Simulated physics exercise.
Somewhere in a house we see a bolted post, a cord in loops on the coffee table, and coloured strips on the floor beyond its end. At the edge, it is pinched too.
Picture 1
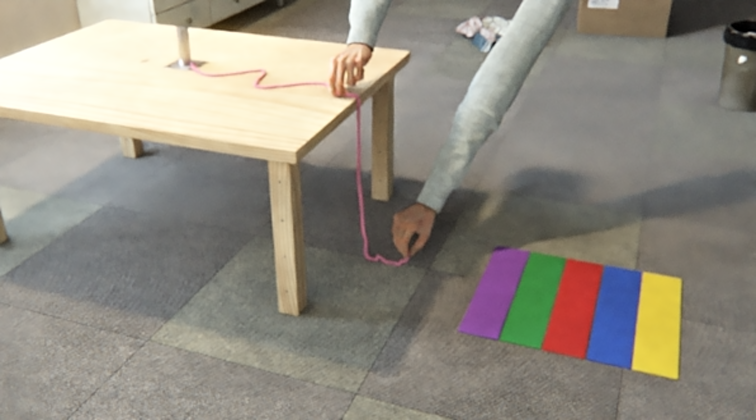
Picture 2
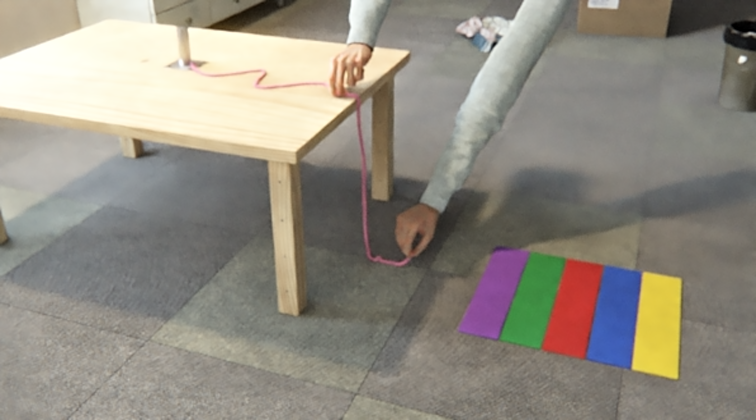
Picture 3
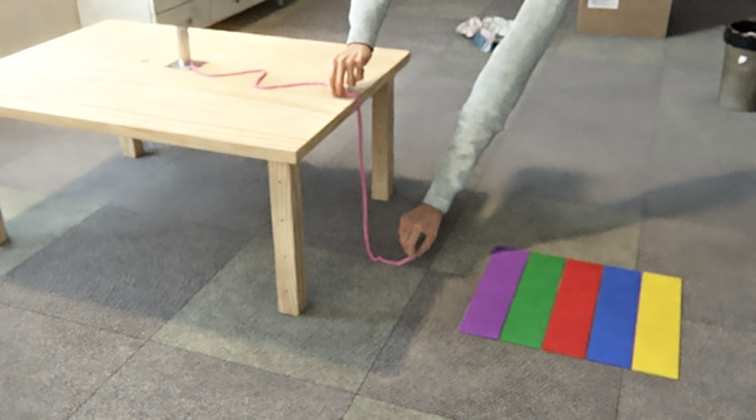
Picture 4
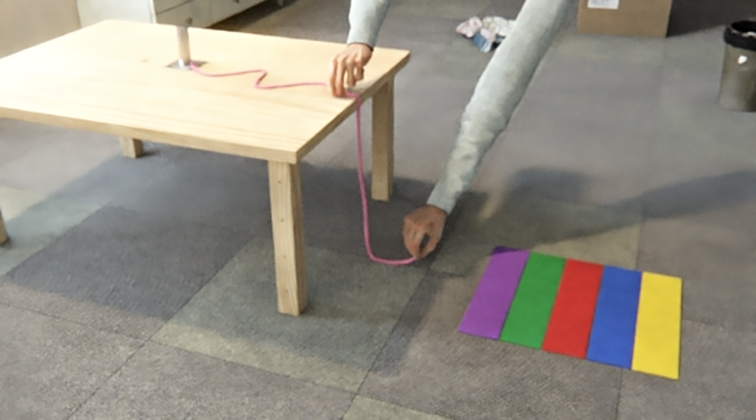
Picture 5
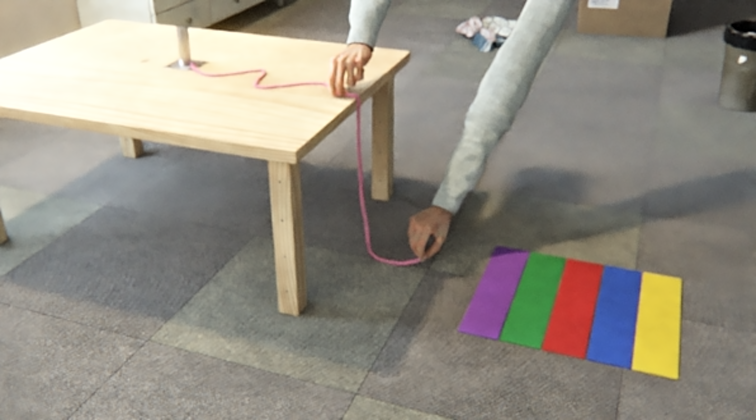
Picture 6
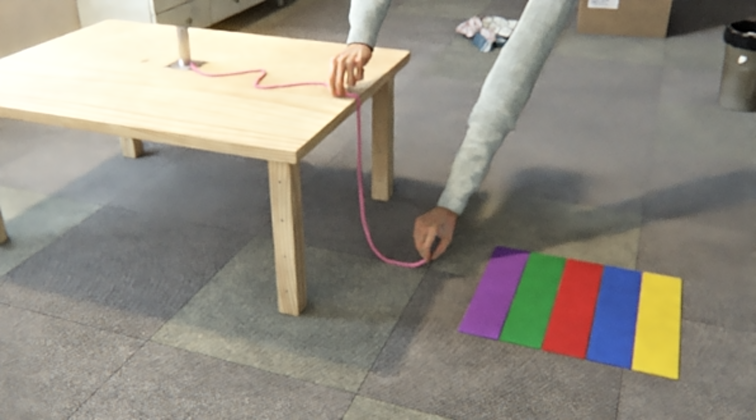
A person pinched a pink cord at the edge of a wooden table with one hand, while the other hand held its hanging end near the floor and moved it slightly right, toward some coloured strips.
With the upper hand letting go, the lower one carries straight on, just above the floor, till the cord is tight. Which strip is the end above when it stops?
The blue one.
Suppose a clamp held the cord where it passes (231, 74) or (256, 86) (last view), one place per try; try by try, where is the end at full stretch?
Roughly (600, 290) and (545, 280).
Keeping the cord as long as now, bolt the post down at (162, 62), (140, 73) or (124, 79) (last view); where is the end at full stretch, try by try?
Going through the tries, you get (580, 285), then (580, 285), then (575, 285).
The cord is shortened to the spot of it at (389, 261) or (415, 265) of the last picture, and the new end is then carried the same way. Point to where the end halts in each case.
Try one: (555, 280); try two: (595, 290).
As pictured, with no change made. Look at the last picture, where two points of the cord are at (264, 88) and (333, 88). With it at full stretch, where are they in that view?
Roughly at (324, 88), and the other roughly at (389, 121).
Soon after, end near (533, 277); over green.
Then, end near (588, 288); over red.
At full stretch, end near (620, 294); over blue. The end stops over the blue strip.
